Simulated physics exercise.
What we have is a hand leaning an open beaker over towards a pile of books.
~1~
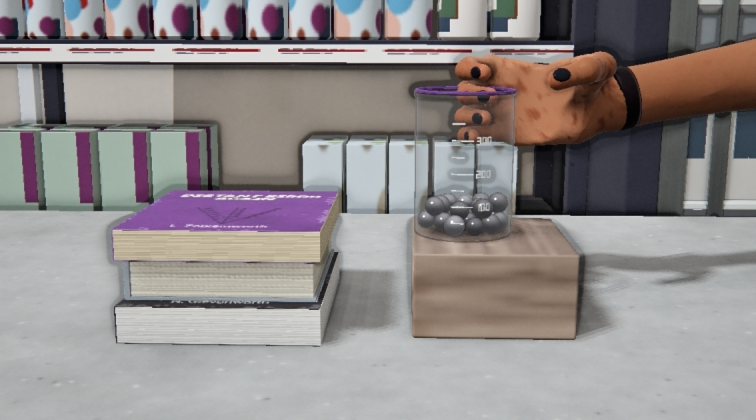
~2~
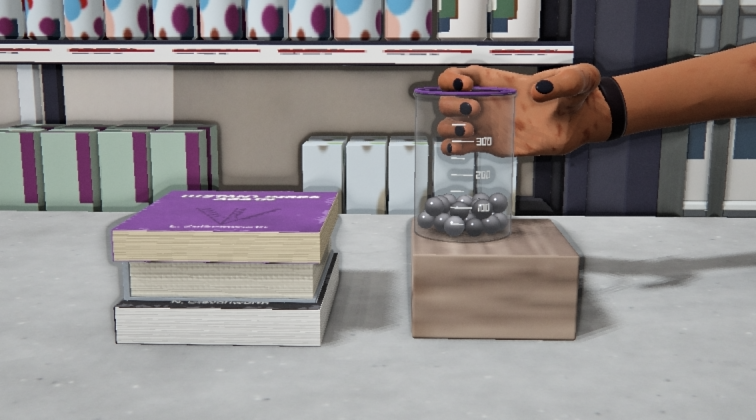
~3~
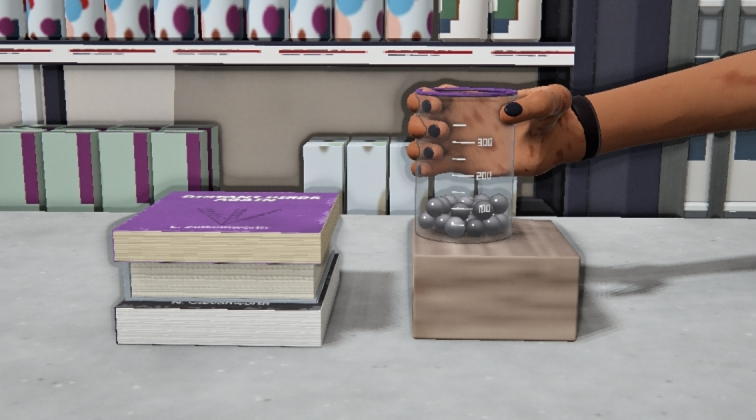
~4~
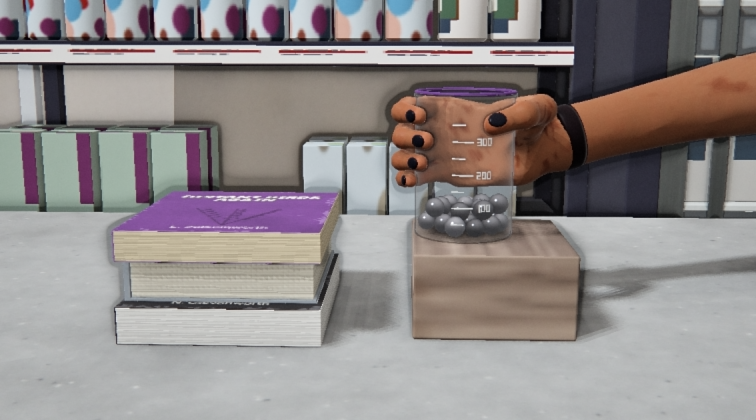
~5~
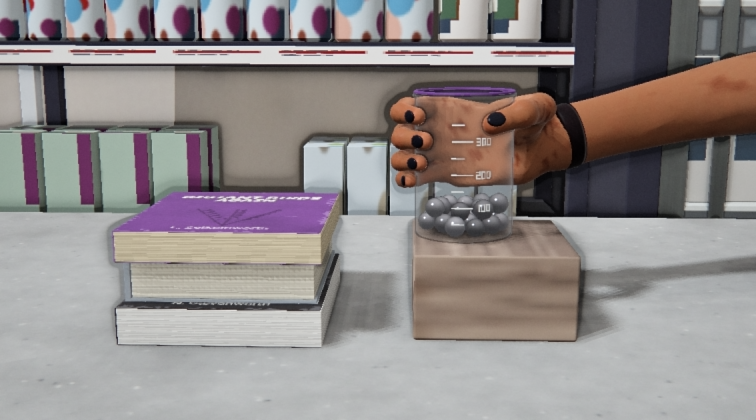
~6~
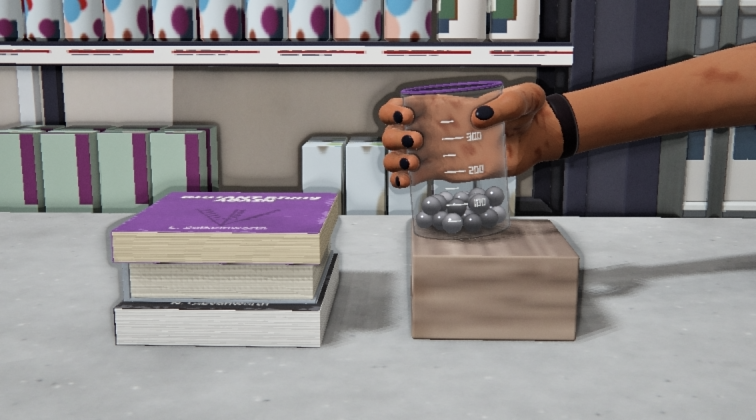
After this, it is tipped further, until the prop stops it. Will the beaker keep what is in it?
What is in the beaker stays inside.
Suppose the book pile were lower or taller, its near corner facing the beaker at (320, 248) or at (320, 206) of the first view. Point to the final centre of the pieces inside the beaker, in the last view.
At about (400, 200), and at (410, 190).
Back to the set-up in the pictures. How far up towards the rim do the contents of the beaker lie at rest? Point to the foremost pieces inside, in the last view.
Near (391, 190).
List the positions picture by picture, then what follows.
In the first picture, beaker (464, 161), a quarter full of steel balls; book pile (238, 222), reaching a quarter of the way up the beaker.
In the second picture, beaker (464, 162), upright; rim (417, 91); top of the contents (483, 209).
In the third picture, beaker (465, 163), upright; rim (418, 92); book pile (238, 224).
In the fourth picture, beaker (464, 163), upright; rim (417, 92); top of the contents (483, 210).
In the fifth picture, beaker (464, 163), upright; rim (416, 92); book pile (239, 224).
In the sixth picture, beaker (457, 158), leaning 5°; rim (403, 92); book pile (237, 224), reaching a quarter of the way up the beaker.
Then, 0.71 s later than the last frame, the beaker leans 38°; everything is still inside.
Then, 1.33 s later than the last frame, the beaker leans 68°; everything is still inside.
Then, 1.86 s later than the last frame, the beaker rests on the book pile at 74°; everything is still inside.
When it is over, the beaker rests on the book pile at 74°; everything is still inside.
